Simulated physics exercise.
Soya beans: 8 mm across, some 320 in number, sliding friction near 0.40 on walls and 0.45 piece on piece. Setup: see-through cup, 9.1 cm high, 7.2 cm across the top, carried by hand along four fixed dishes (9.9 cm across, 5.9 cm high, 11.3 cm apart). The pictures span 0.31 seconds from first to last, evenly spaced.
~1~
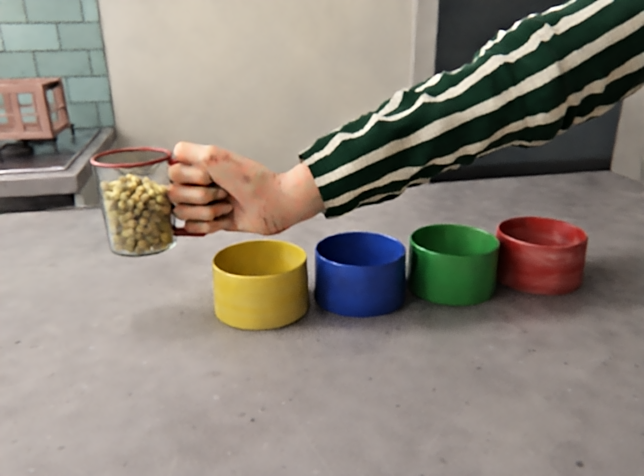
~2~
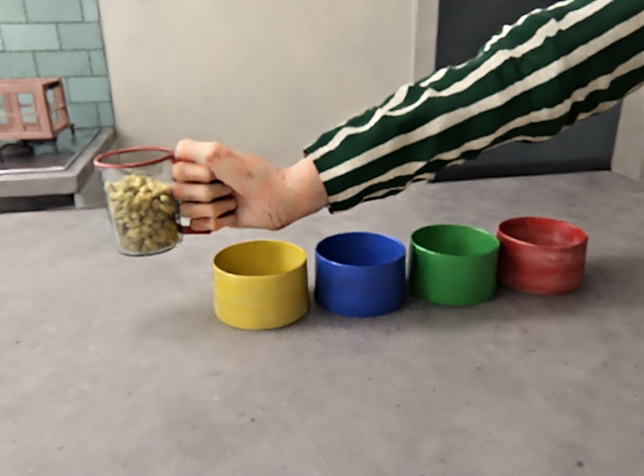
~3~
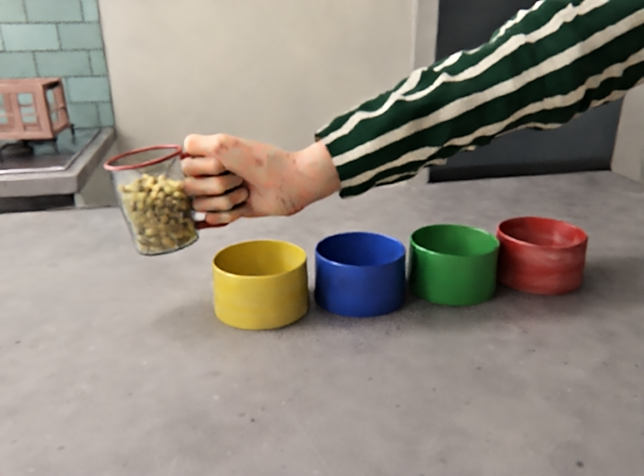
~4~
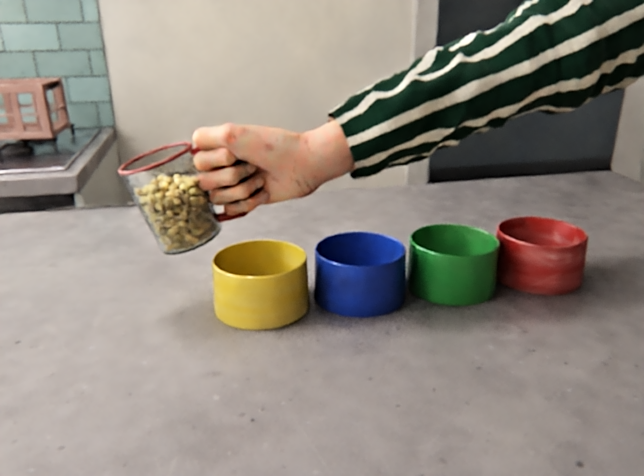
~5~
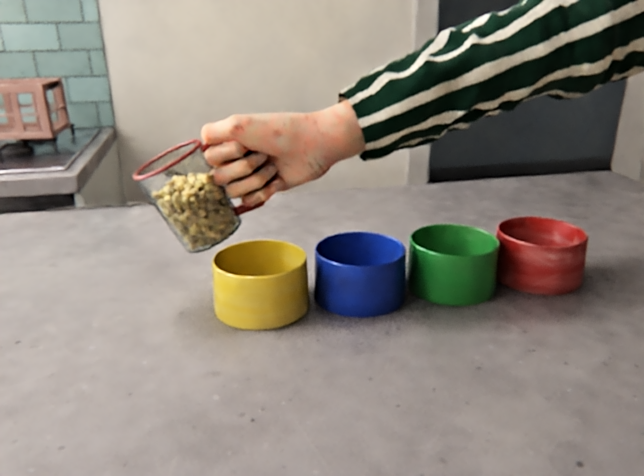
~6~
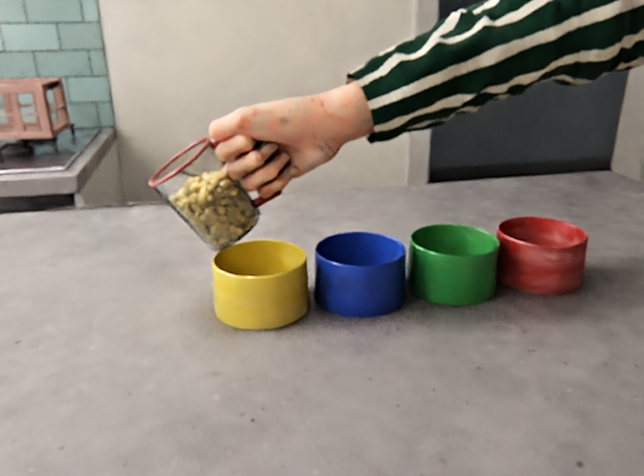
On a grey countertop with yellow, blue, green and red dishes in a row, a hand in a striped sleeve moved a see-through cup of beans to the right, gradually tilting it leftward.
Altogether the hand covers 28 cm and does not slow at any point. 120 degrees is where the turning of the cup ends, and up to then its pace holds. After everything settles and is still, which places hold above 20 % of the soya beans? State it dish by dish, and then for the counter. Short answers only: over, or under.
Red dish: One in five or fewer. Blue dish: More than one in five. Green dish: One in five or fewer. Yellow dish: One in five or fewer. Counter: One in five or fewer.
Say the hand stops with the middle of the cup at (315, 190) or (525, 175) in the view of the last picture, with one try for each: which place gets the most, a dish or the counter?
First try: Yellow; second try: Blue.
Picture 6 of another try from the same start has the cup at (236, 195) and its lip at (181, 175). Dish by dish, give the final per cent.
You'd end up with red at 0, blue at 100, green at 0 and yellow at 0.
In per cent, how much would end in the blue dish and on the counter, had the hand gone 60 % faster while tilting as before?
Shares: Blue 100, counter 0.
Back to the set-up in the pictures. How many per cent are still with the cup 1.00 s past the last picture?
10 per cent.
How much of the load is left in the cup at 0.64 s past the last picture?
Some 80 per cent.
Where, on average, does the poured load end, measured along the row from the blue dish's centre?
About 1 cm, toward lower x.
Then, 0.38 s after the last picture, tilt 82 degrees; cup holds 100 %.
Then, 0.64 s after the last picture, tilt 116 degrees; cup holds 80 %, blue 10 %, yellow 5 %.
Then, 1.00 s after the last picture, tilt 120 degrees; cup holds 10 %, blue 80 %, yellow 5 %.
In the end, red 0 %, blue 90 %, green 0 %, yellow 5 %, counter 5 %.
